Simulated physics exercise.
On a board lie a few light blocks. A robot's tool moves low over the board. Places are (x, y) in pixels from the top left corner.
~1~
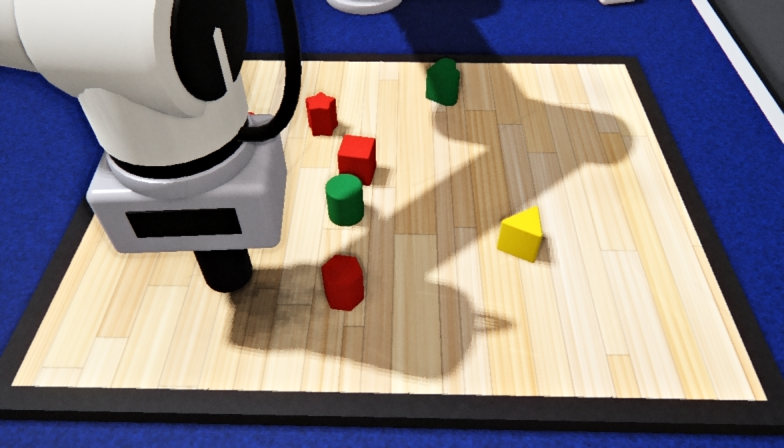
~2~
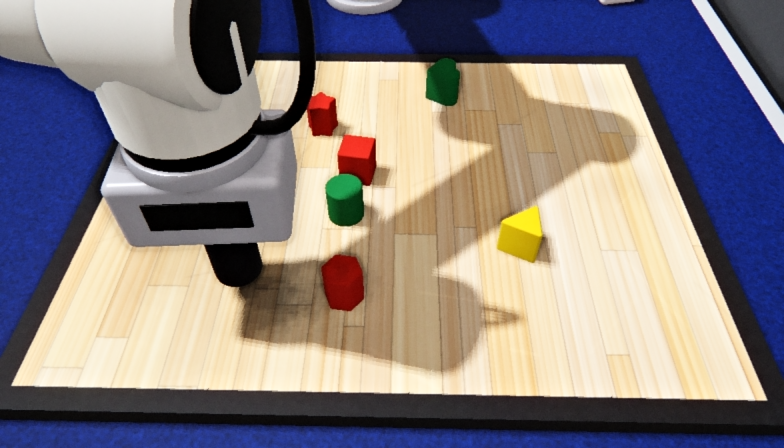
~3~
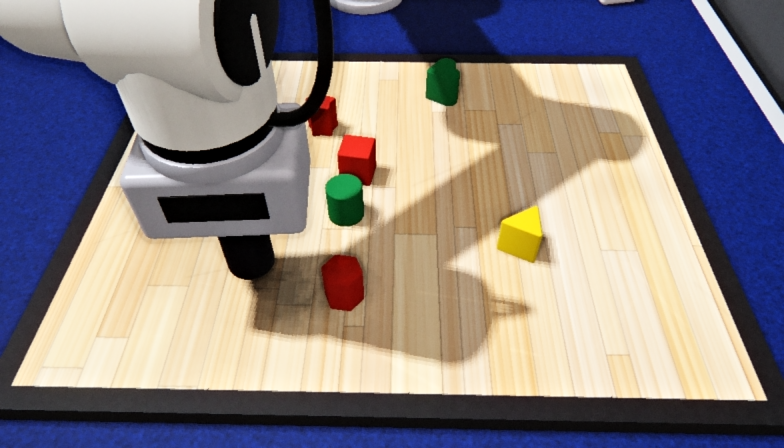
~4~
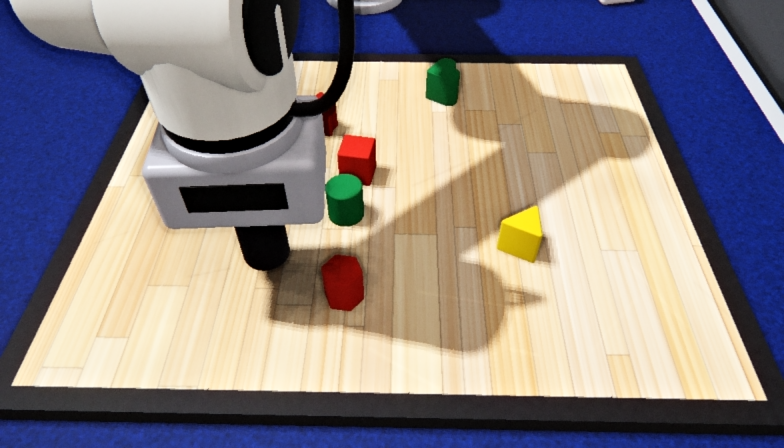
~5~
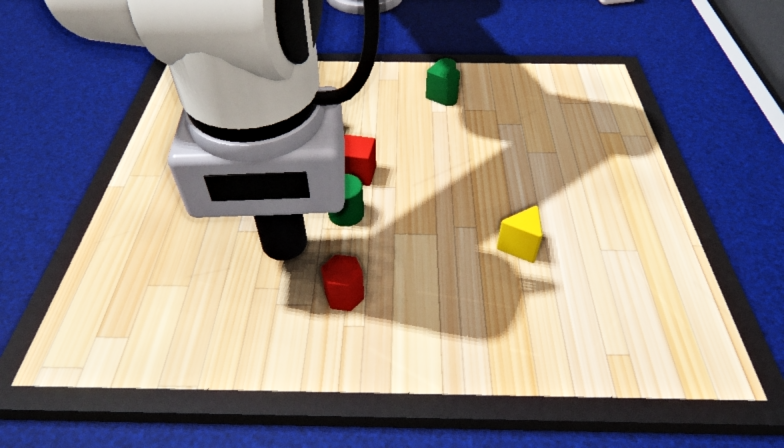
A robot arm moves its black tool slowly right over a board with small coloured blocks.
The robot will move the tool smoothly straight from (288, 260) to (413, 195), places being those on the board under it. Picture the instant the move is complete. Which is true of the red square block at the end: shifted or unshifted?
It will be nudged away from its spot.
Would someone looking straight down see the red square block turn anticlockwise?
My answer is yes.
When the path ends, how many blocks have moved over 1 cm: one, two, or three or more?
Blocks displaced: 2.
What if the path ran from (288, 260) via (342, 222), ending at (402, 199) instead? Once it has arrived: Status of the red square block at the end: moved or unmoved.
Here's my answer: The red square block gets displaced.
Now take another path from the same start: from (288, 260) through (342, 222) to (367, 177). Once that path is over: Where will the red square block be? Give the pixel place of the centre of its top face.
Around pixel (365, 123).
On the path given first. One third of the way, tool (331, 221); green circle (348, 182).
Two thirds of the way, tool (375, 199); green circle (377, 159); red square block (360, 139), turned 30° anticlockwise.
At the end, tool (413, 179); red six-sided block in place; green circle (397, 143); red square block (362, 135), turned 55° anticlockwise.
